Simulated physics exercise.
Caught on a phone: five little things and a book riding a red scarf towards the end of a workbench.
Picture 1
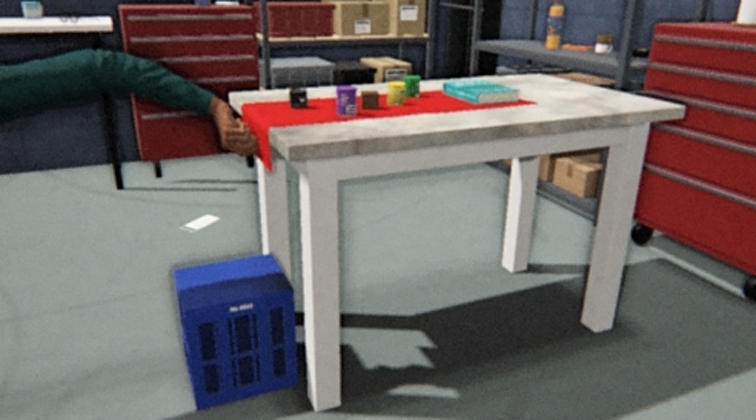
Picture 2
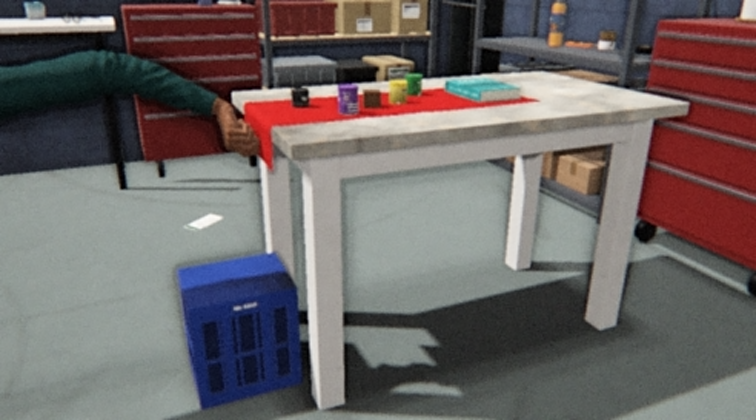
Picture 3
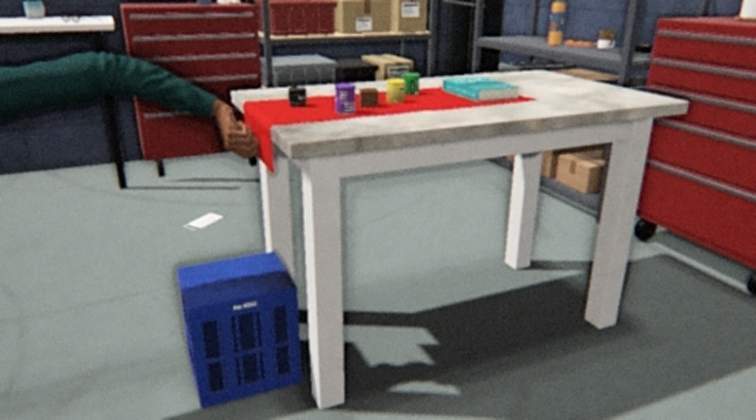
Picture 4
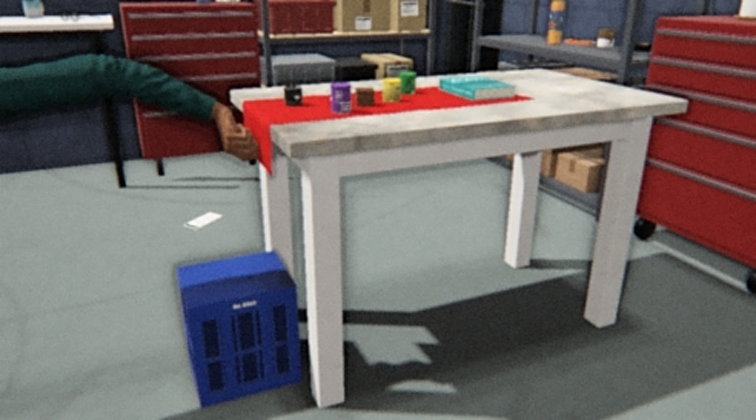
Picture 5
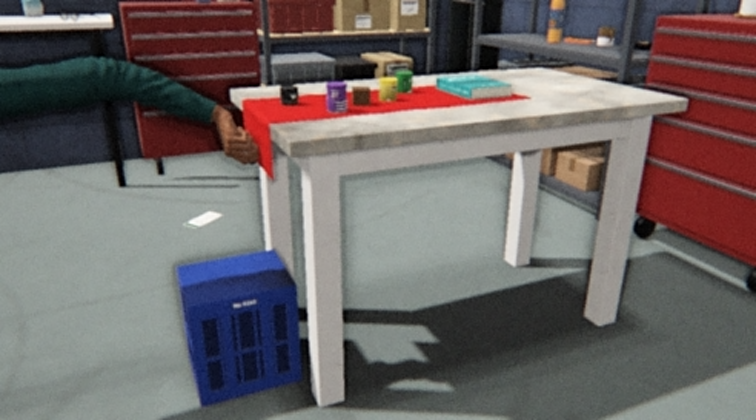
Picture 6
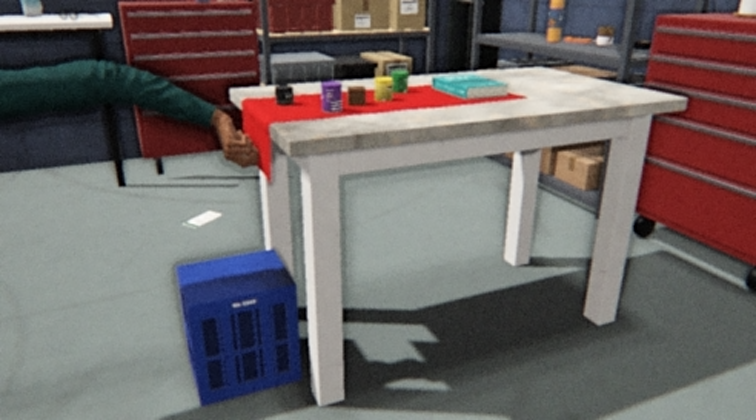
In the video, a hand at the left grips the end of a red cloth on a workbench and draws it slowly downward, and the small pots, brown cube and book on it shift slightly left, above a blue crate.
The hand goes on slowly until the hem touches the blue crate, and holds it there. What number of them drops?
The count of fallen things is three.
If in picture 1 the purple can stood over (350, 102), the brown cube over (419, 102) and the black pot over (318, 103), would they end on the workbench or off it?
The purple can falls; the brown cube remains up; the black pot drops off.
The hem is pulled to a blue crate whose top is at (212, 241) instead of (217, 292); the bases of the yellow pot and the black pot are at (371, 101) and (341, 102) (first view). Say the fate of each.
The yellow pot remains up; the black pot remains up.
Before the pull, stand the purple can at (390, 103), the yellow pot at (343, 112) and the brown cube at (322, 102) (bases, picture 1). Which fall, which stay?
The purple can does not fall, the yellow pot drops off, the brown cube falls.
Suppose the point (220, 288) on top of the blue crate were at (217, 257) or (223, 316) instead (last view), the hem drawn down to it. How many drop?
In that case 2 and 4.
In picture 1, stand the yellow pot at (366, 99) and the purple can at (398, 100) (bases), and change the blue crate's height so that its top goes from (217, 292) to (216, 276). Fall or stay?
The yellow pot does not fall; the purple can does not fall.
Soon after, hem near (260, 217); black pot gone.
After that, hem near (261, 260); black pot, purple can and brown cube gone.
In the end, hem on the crate; black pot, purple can and brown cube gone. It carries off three.
